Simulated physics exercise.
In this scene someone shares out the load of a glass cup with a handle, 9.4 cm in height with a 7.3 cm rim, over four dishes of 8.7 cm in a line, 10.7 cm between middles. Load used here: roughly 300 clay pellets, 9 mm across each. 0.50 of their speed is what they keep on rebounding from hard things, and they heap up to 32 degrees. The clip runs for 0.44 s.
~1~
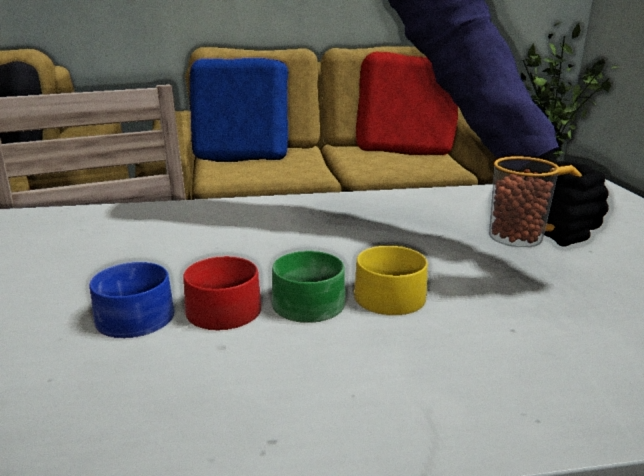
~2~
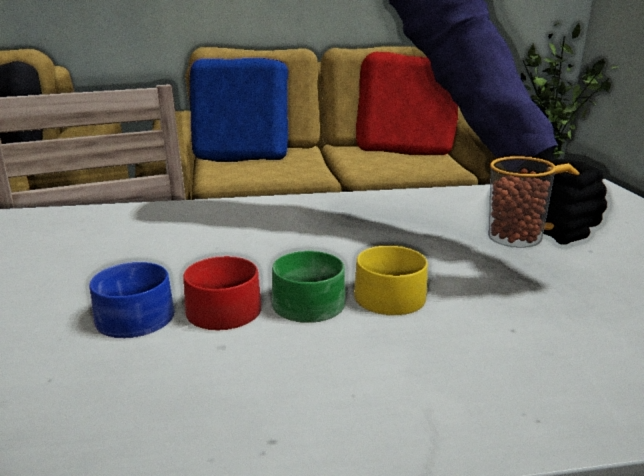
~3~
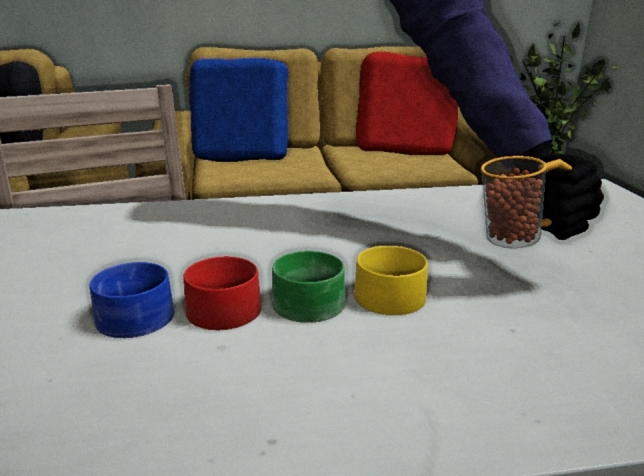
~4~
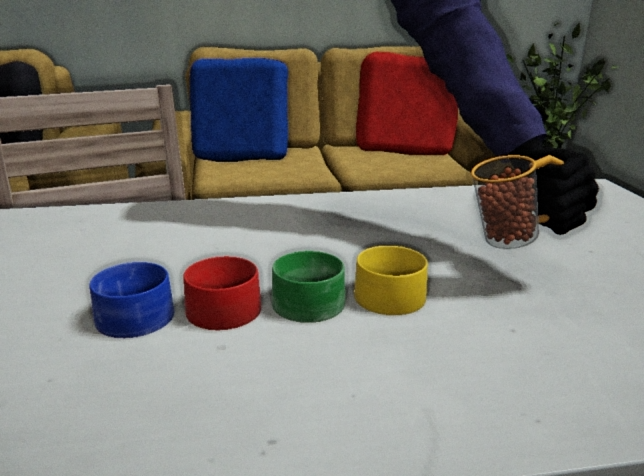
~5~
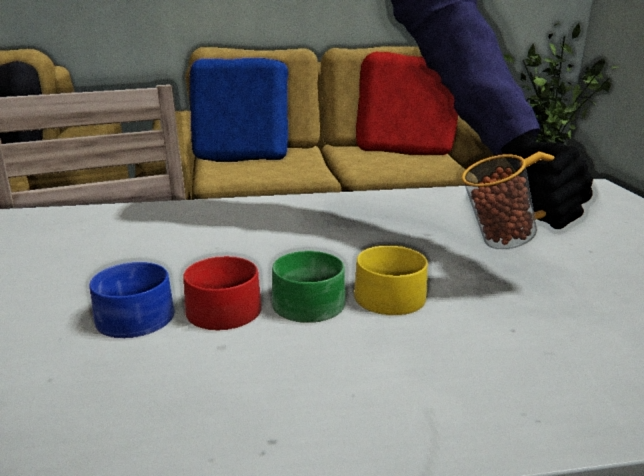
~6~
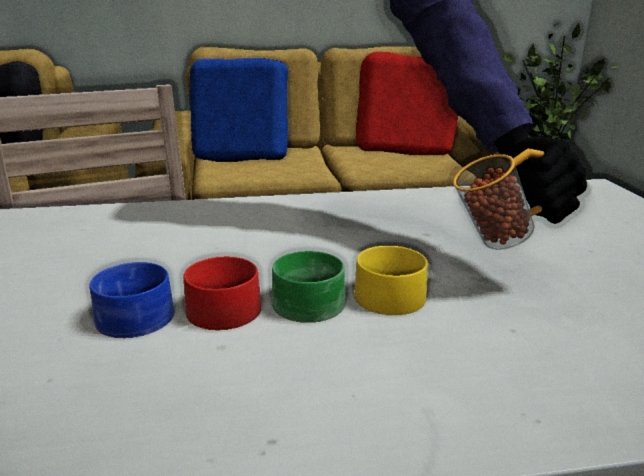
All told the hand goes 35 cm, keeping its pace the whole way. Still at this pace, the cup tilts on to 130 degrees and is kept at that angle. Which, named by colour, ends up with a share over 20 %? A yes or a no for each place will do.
Red: Stays within a fifth, blue: Stays within a fifth, green: Stays within a fifth, yellow: Goes past a fifth, counter: Goes past a fifth.
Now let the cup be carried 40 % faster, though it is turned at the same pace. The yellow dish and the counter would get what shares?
Shares - yellow 0, counter 10.
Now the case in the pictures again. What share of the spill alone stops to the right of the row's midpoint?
100 per cent.
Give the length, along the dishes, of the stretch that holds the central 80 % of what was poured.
The stretch is around 8 cm long.
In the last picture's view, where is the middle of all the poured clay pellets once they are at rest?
Centre at rest: Approx. (377, 286) px.
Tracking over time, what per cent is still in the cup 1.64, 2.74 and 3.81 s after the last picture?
It goes roughly like this: 5, 0, 0 per cent.
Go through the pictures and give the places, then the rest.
The first picture shows cup at (521, 202), tilt 0 degrees, lip at (498, 168), moved 0.0 cm; middle of the pieces at (522, 206); yellow dish at (392, 261); green dish at (308, 267); red dish at (221, 273); blue dish at (130, 279).
The second picture shows cup at (519, 202), tilt 2 degrees, lip at (495, 169), moved 0.3 cm; middle of the pieces at (520, 206).
The third picture shows cup at (513, 203), tilt 9 degrees, lip at (485, 173), moved 1.0 cm; middle of the pieces at (515, 206).
The fourth picture shows cup at (508, 203), tilt 15 degrees, lip at (475, 177), moved 1.8 cm; middle of the pieces at (510, 206).
The fifth picture shows cup at (502, 203), tilt 22 degrees, lip at (466, 182), moved 2.6 cm; middle of the pieces at (504, 206).
The sixth picture shows cup at (496, 204), tilt 28 degrees, lip at (457, 187), moved 3.3 cm; middle of the pieces at (499, 206); yellow dish at (392, 261); green dish at (308, 267); red dish at (221, 273); blue dish at (130, 279).
Then, 1.64 s after the last picture, tilt 130 degrees; cup holds 5 %, yellow 70 %.
Then, 2.74 s after the last picture, tilt 130 degrees; cup holds 0 %, yellow 70 %.
Then, 3.81 s after the last picture, tilt 130 degrees; cup holds 0 %, yellow 70 %.
In the end, red 0 %, blue 0 %, green 0 %, yellow 70 %, counter 30 %.
